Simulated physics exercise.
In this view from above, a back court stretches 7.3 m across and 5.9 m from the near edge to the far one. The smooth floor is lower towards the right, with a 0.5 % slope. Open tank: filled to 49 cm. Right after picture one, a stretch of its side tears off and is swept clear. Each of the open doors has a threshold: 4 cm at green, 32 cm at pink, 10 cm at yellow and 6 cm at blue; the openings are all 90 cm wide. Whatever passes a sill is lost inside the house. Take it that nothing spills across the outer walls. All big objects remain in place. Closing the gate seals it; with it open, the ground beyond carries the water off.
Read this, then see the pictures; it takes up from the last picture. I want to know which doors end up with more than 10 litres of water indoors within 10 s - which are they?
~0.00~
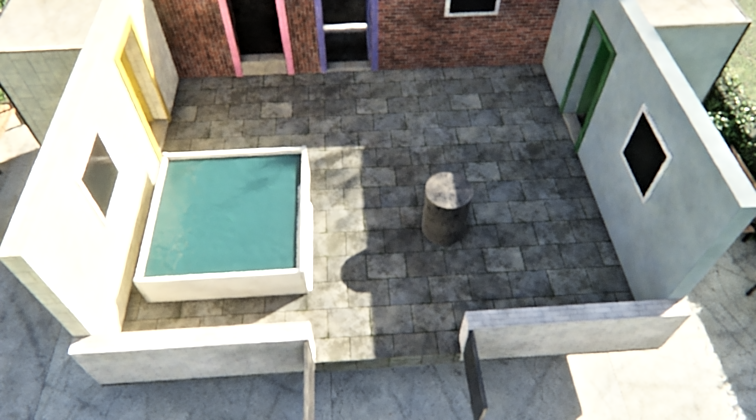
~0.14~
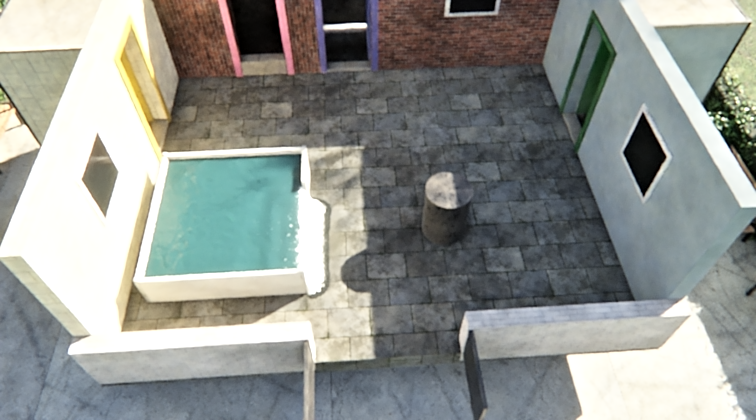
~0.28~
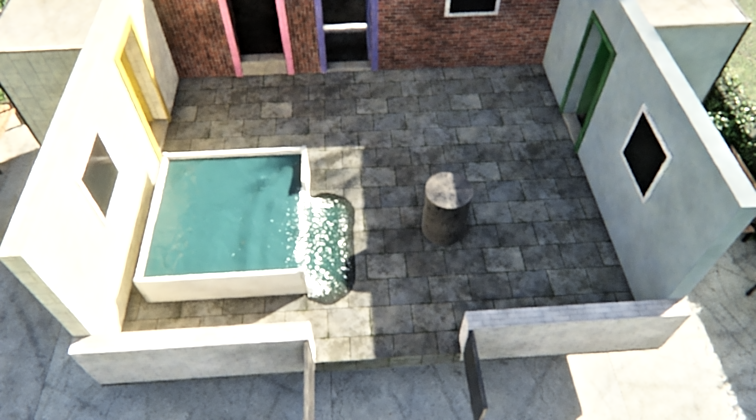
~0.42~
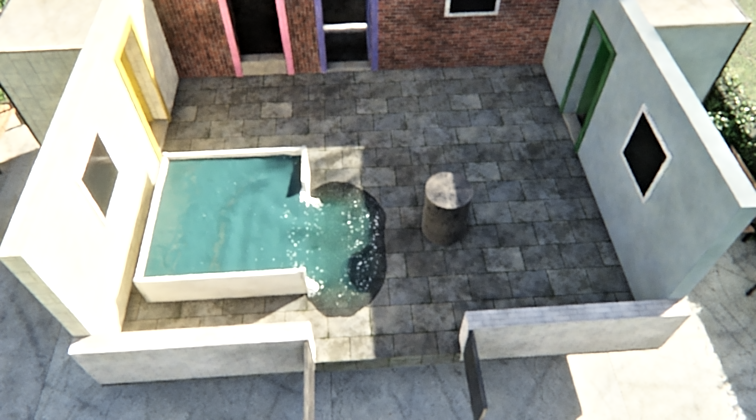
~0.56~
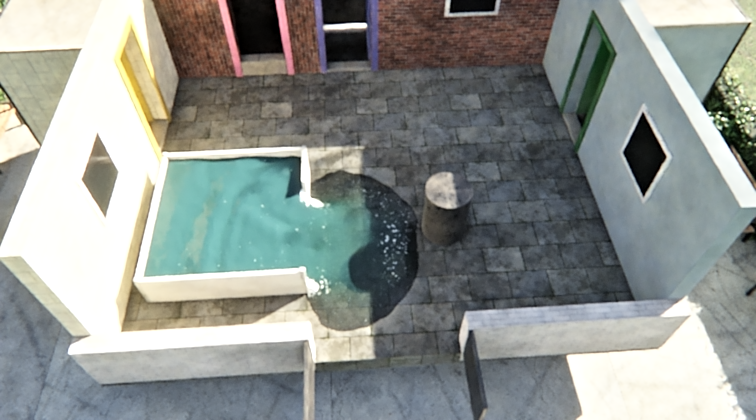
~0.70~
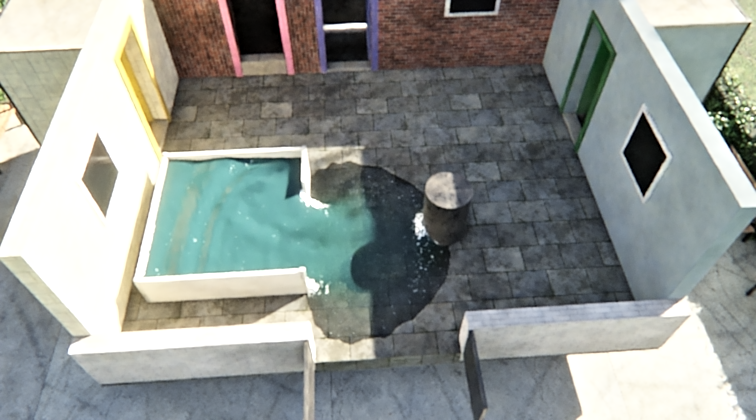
The green door: More than that; the pink door: That much or less; the yellow door: That much or less; the blue door: That much or less.
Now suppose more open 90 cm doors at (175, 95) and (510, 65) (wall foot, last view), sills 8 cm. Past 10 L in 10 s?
Well, the first is shy of the mark and the second is beyond the mark.
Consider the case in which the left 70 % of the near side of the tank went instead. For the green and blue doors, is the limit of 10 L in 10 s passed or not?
Against the limit, the green door stays within it and the blue door stays within it.
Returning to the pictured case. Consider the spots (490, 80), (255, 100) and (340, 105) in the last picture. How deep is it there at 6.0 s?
Around 18 cm, 0 cm and 0 cm.
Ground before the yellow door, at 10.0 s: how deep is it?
It comes to near 7.0 cm.
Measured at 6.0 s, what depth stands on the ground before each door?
Door by door in cm, green shows 4, pink shows 0, yellow shows 0, blue shows 2.
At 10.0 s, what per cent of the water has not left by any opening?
Some 82 in a hundred.
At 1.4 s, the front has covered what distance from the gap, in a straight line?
Some 4.0 metres from the gap.
After 1.4 s water covers 25 % of the floor and is deepest (32 cm) near (418, 233); green door not reached, pink door not reached, yellow door not reached, blue door not reached.
After 2.2 s water covers 40 % of the floor and is deepest (31 cm) near (418, 233); green door not reached, pink door not reached, yellow door not reached, blue door not reached.
After 3.5 s water covers 55 % of the floor and is deepest (30 cm) near (627, 303); green door 9 cm at the sill, 14 L in, pink door not reached, yellow door not reached, blue door not reached.
After 6.0 s water covers 55 % of the floor and is deepest (20 cm) near (506, 80); green door 4 cm at the sill, 40 L in, pink door not reached, yellow door not reached, blue door 2 cm at the sill, 0 L in.
After 10.0 s water covers 85 % of the floor and is deepest (10 cm) near (559, 151); green door 11 cm at the sill, 88 L in, pink door 3 cm at the sill, 0 L in, yellow door 7 cm at the sill, 0 L in, blue door 5 cm at the sill, 0 L in.
